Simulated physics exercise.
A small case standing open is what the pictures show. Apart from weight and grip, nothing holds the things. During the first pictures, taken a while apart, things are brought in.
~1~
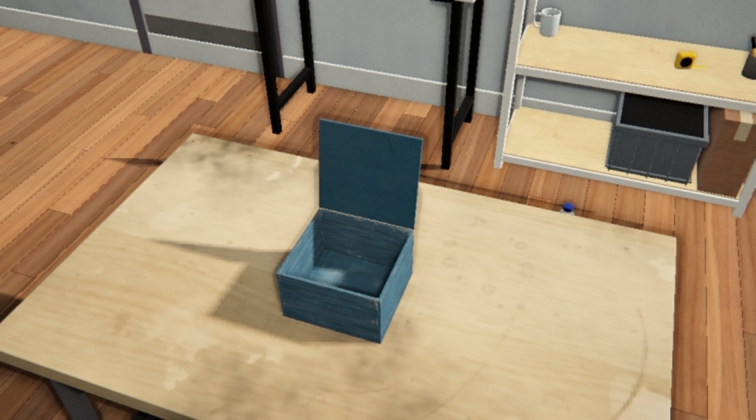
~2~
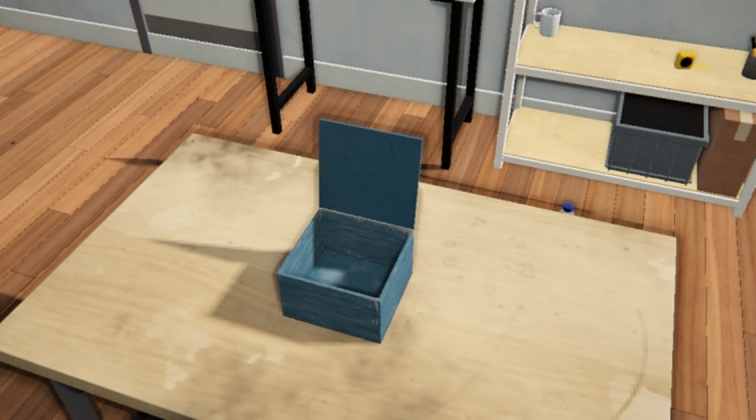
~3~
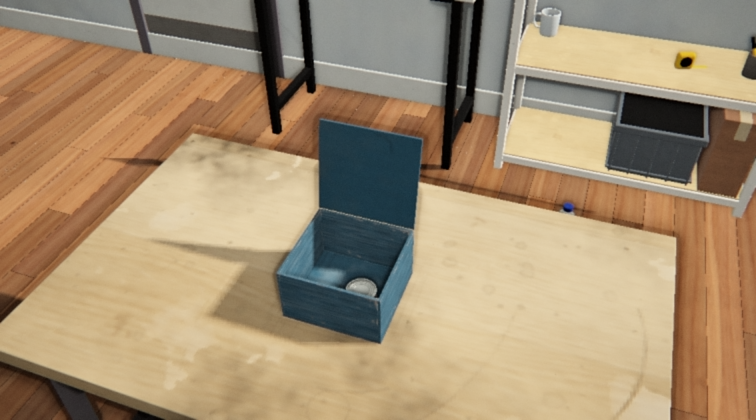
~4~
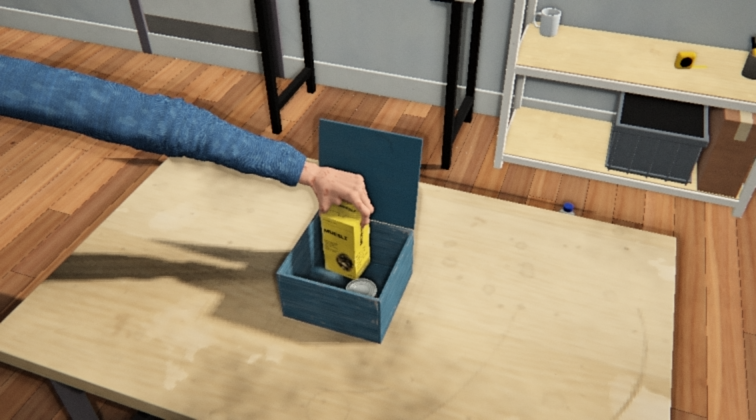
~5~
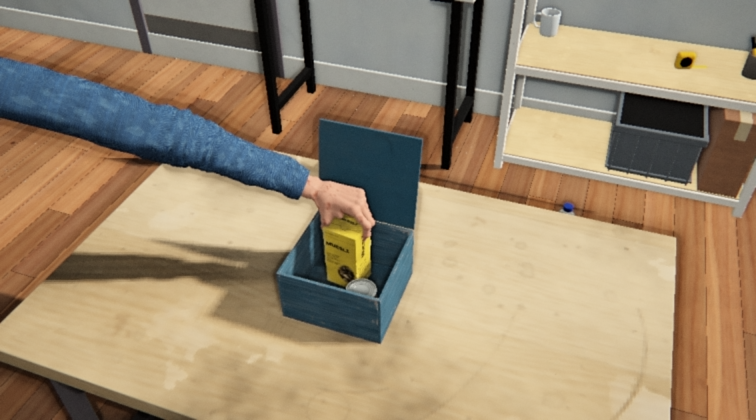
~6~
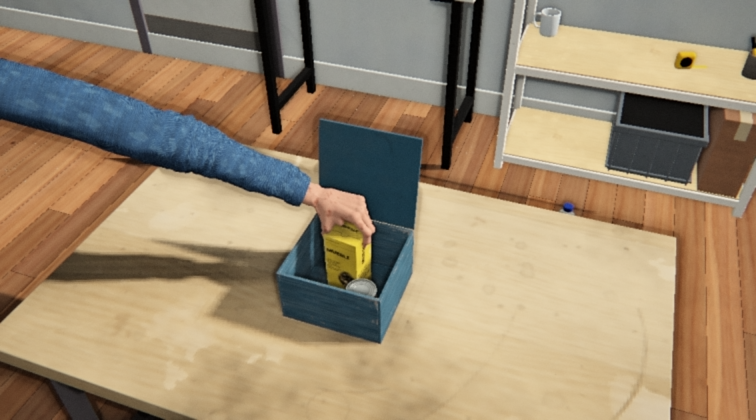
On the table, a hand lowers a yellow carton into an open blue box.
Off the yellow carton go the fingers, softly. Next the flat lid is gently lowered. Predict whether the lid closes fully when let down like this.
Stuck open.
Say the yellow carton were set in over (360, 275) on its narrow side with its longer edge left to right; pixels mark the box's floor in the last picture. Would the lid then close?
Once it's packed that way, the lid settles all the way.
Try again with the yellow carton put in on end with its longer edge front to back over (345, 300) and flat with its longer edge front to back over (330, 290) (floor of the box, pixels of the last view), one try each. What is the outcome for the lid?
The first attempt leaves the lid partly open, while the second leaves it fully closed.
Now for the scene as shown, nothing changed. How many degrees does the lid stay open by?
Measured angle - around 35°.
Then, 1.10 s after the last picture, lid starting down.
Then, 1.40 s after the last picture, lid 76° above the rim.
Then, 1.60 s after the last picture, lid 58° above the rim.
Then, 1.80 s after the last picture, lid 34° above the rim.
At rest, lid 35° above the rim; both in place. Seen from the same camera at the end, yellow carton near (348, 258).
